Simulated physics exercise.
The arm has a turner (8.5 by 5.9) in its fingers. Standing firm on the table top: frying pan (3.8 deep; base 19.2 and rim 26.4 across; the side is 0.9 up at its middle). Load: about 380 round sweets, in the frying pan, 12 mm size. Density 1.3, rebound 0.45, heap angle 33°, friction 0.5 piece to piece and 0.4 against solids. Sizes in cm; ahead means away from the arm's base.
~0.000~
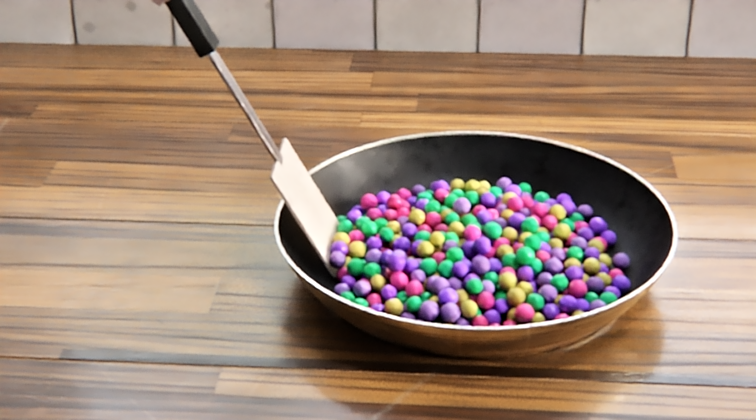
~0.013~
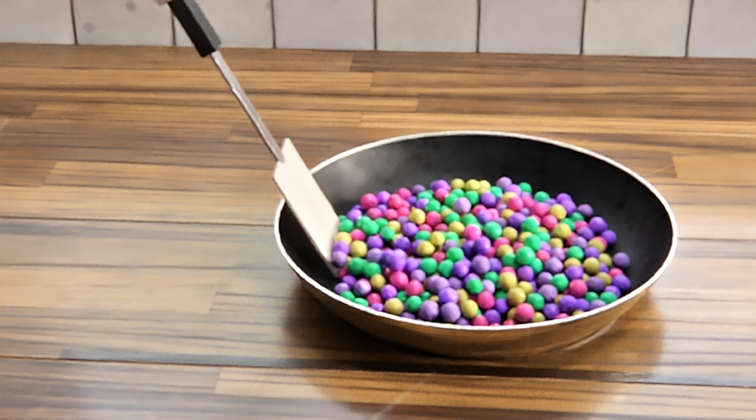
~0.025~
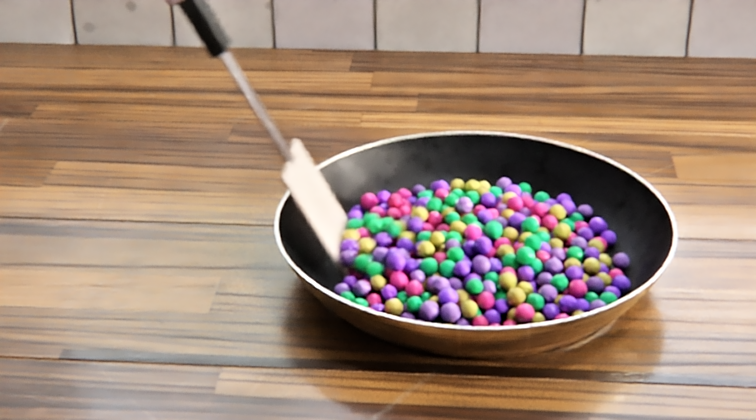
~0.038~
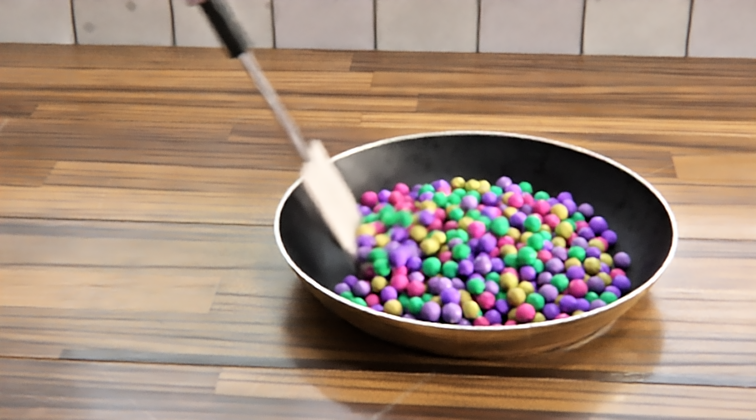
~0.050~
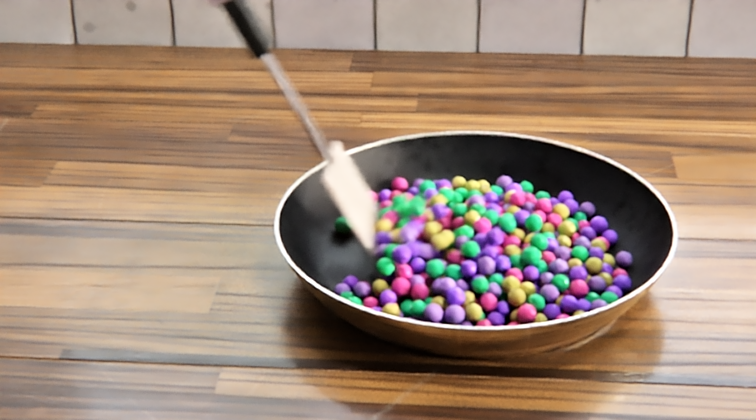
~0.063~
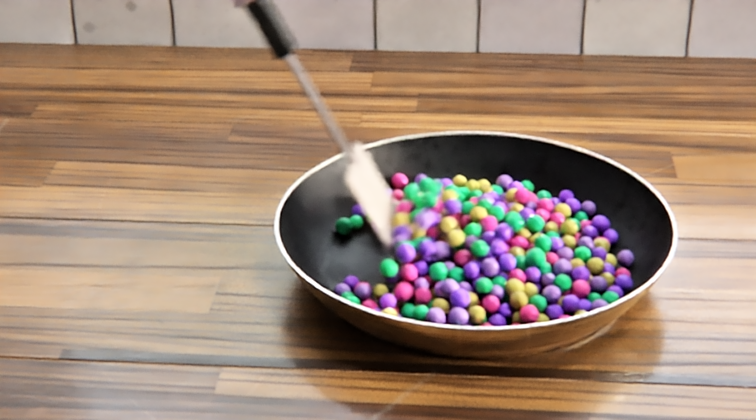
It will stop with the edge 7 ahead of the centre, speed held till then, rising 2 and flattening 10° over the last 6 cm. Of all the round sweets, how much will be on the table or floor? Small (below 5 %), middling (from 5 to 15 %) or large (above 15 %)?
Answer: Middling; from 5 to 15 % of the round sweets finish on the table or floor.
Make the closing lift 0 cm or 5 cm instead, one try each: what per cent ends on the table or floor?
Some 5 and 10 per cent.
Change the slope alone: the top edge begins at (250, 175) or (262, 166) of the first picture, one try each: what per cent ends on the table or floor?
About 5 and 10 per cent.
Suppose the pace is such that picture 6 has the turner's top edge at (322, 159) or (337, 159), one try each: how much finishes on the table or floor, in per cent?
About 0 and 5 per cent.
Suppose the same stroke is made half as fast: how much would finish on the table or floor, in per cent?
It would be near 0 per cent.
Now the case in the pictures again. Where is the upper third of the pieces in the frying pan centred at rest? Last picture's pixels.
Around (595, 239).
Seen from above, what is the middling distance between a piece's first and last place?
About 3 cm.
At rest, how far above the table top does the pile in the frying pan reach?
Roughly 4.5 cm.
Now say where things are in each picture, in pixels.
Turner top edge at (278, 157), sloping 62°; upper third of the load around (469, 245), from x 340 to 620, top at y 185; 381 in the frying pan, in the first picture.
Turner top edge at (279, 157), sloping 62°; upper third of the load around (469, 245), from x 340 to 620, top at y 185, in the second picture.
Turner top edge at (289, 158), sloping 62°; upper third of the load around (462, 241), from x 340 to 620, top at y 185, in the third picture.
Turner top edge at (308, 159), sloping 62°; upper third of the load around (461, 240), from x 340 to 620, top at y 185, in the fourth picture.
Turner top edge at (330, 159), sloping 62°; upper third of the load around (465, 238), from x 340 to 625, top at y 185, in the fifth picture.
Turner top edge at (352, 160), sloping 62°; upper third of the load around (468, 234), from x 340 to 625, top at y 180; 381 in the frying pan, in the sixth picture.
After 0.09 s, sloping 62°, highest piece 6 above the table; 381 in the frying pan.
After 0.12 s, sloping 59°, highest piece 7 above the table; 381 in the frying pan.
After 0.34 s, sloping 52°, highest piece 4 above the table; 348 in the frying pan, 32 on the table or floor, 1 on the blade or in flight.
After 1.39 s, sloping 52°, highest piece 4 above the table; 348 in the frying pan, 33 on the table or floor.
At rest, 348 in the frying pan, 33 on the table or floor. That is 9 % on the table or floor.
